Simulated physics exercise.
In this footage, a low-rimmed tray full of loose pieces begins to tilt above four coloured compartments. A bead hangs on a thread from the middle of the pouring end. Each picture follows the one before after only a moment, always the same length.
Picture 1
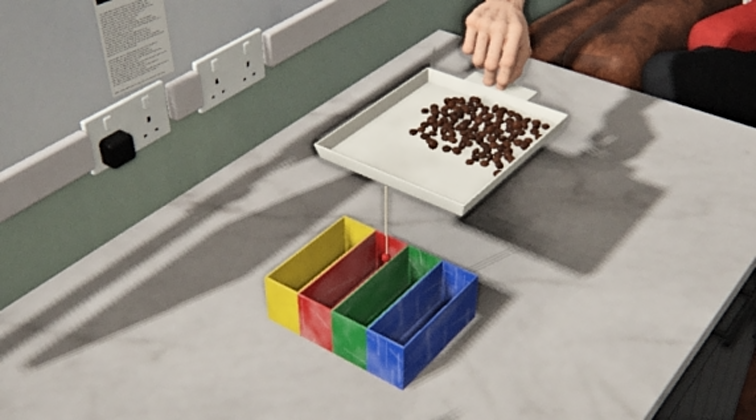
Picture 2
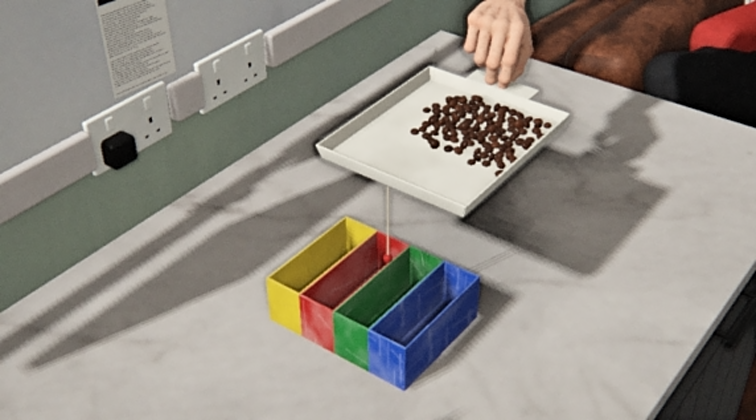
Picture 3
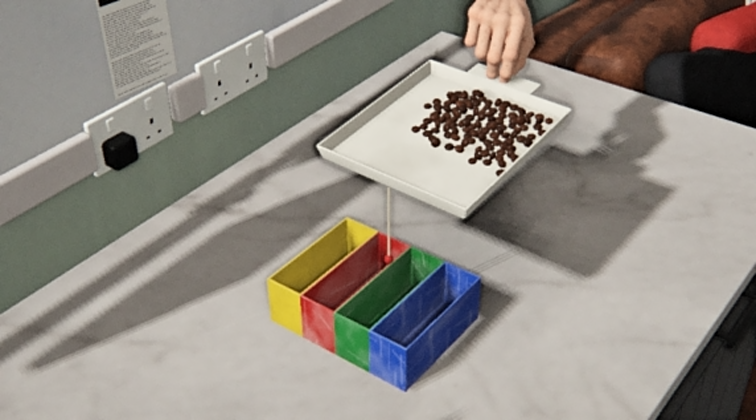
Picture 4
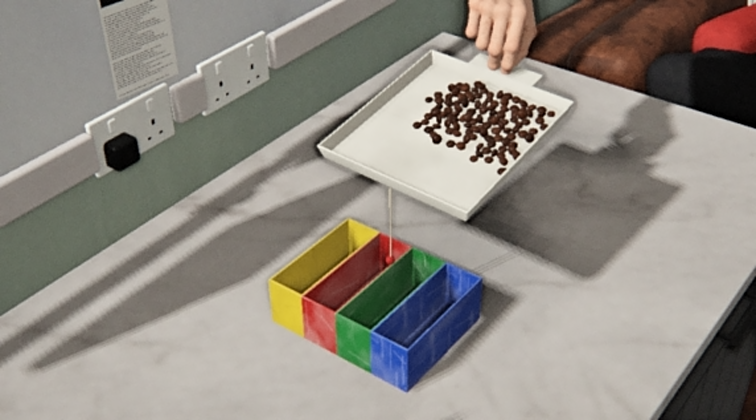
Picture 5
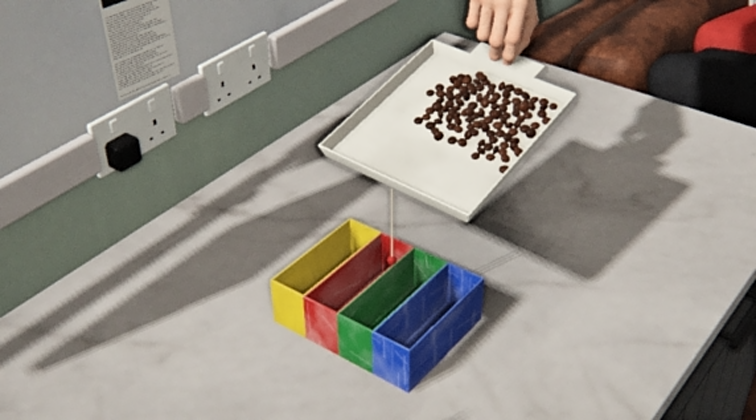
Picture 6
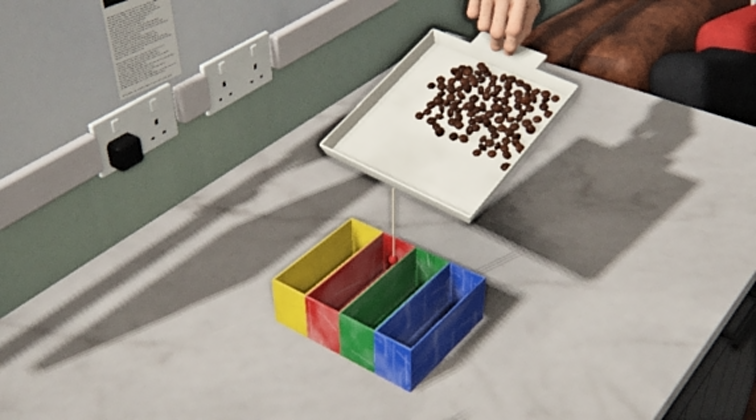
A hand gradually tilts a white tray of small brown pieces above four coloured compartments.
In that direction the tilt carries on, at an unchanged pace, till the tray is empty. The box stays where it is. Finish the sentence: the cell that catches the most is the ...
... Blue cell.
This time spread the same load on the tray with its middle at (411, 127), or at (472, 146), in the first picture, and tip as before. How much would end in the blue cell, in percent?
The first start gives 40 percent and the second 60 percent.
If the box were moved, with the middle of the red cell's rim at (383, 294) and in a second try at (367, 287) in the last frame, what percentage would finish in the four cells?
First try: Around 100 percent; second try: Around 90 percent.
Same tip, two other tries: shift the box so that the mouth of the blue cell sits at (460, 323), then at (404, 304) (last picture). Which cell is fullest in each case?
Try one: Green; try two: The cell in blue.
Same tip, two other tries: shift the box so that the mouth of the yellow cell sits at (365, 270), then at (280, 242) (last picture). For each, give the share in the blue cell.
The first position comes out at 30 per cent, the other at 10 per cent.
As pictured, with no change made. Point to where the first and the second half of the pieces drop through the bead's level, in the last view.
Early half: (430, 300); late half: (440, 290).
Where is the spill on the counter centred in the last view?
The middle is around (474, 399).
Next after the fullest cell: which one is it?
I'd say green takes second place.
Just after the last frame, tray tipped steeply; almost all on the tray; about a tenth falling or outside the box.
A moment on, tray tipped right over; roughly a quarter on the tray; roughly a third in the blue cell; about a tenth in the green cell; roughly a third falling or outside the box.
Further on, tray tipped past a quarter turn; roughly half in the blue cell; roughly a quarter in the green cell; roughly a quarter falling or outside the box.
When it is over, tray tipped past a quarter turn; roughly half in the blue cell; roughly a quarter in the green cell; not one in the red cell; not one in the yellow cell; roughly a quarter outside the box.
